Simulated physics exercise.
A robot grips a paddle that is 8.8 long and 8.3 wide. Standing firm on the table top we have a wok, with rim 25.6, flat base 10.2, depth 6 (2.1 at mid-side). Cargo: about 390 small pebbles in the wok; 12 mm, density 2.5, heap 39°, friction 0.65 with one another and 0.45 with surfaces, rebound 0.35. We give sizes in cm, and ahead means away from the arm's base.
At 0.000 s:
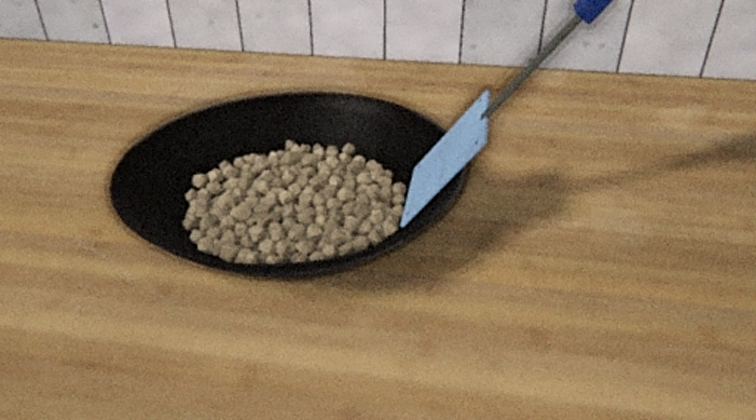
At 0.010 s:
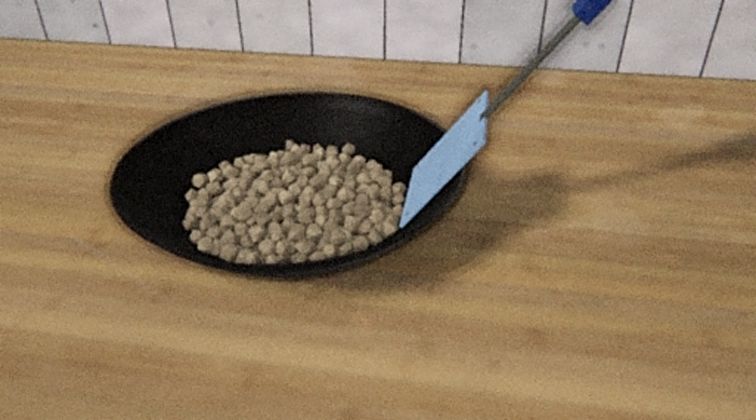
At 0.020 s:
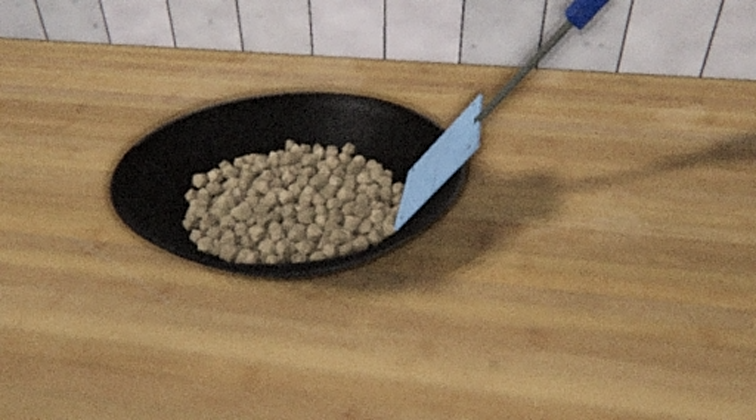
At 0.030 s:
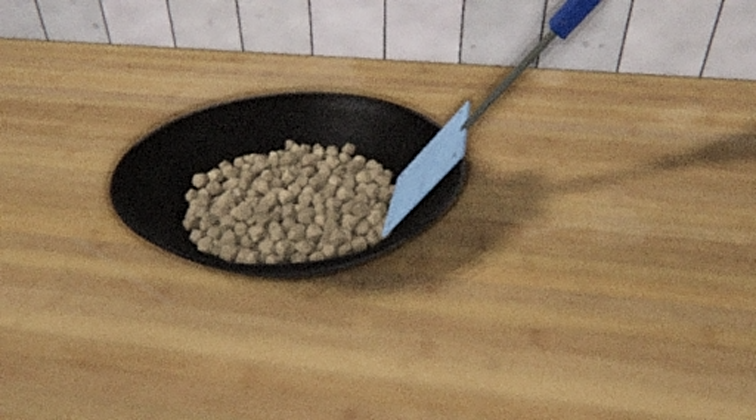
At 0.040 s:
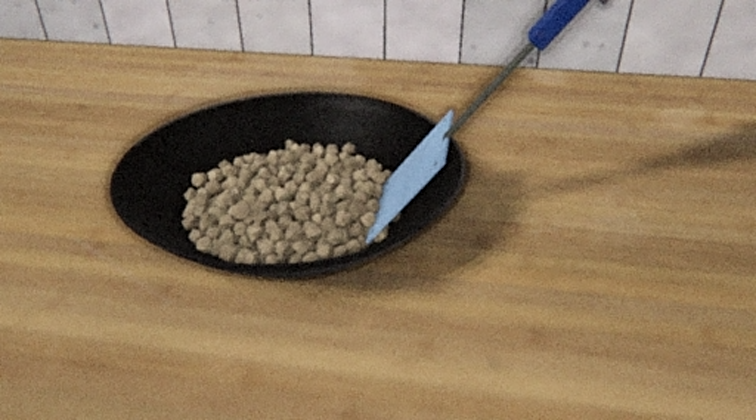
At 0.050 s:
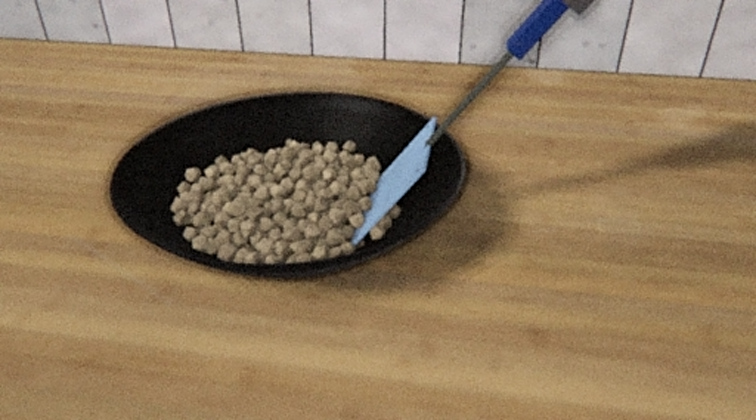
A light blue paddle with a dark blue handle rests at the right side of a black wok of small tan pebbles on a wooden table top, barely moving at first. It then slides left and slightly toward the viewer into the pebbles, and the pile shifts a little to the left.
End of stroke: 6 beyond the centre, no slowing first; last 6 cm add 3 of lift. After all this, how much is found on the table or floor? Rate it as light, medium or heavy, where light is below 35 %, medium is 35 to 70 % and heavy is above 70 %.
Rating: Medium.
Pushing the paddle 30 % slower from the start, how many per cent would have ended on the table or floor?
About 25 in a hundred.
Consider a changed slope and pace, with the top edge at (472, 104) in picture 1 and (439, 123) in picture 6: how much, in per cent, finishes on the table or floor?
Some 20 per cent.
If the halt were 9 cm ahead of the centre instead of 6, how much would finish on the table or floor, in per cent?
My guess would be around 60 per cent.
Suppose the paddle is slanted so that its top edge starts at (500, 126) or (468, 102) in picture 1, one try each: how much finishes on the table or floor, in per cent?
First try around 40 percent, second around 45 percent.
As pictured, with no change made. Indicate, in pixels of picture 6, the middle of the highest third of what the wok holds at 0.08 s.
It sits at about (251, 175).
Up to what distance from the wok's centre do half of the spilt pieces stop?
I'd say some 30 centimetres, give or take.
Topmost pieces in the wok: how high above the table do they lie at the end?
6.0 cm.
After 0.08 s, sloping 54°, highest piece 6 above the table; 390 in the wok.
After 0.11 s, sloping 54°, highest piece 9 above the table; 387 in the wok, 3 on the blade or in flight.
After 0.32 s, sloping 54°, highest piece 14 above the table; 202 in the wok, 71 on the table or floor, 117 on the blade or in flight.
After 1.37 s, sloping 54°, highest piece 5 above the table; 201 in the wok, 189 on the table or floor.
At rest, 201 in the wok, 189 on the table or floor. That is 48 % on the table or floor.
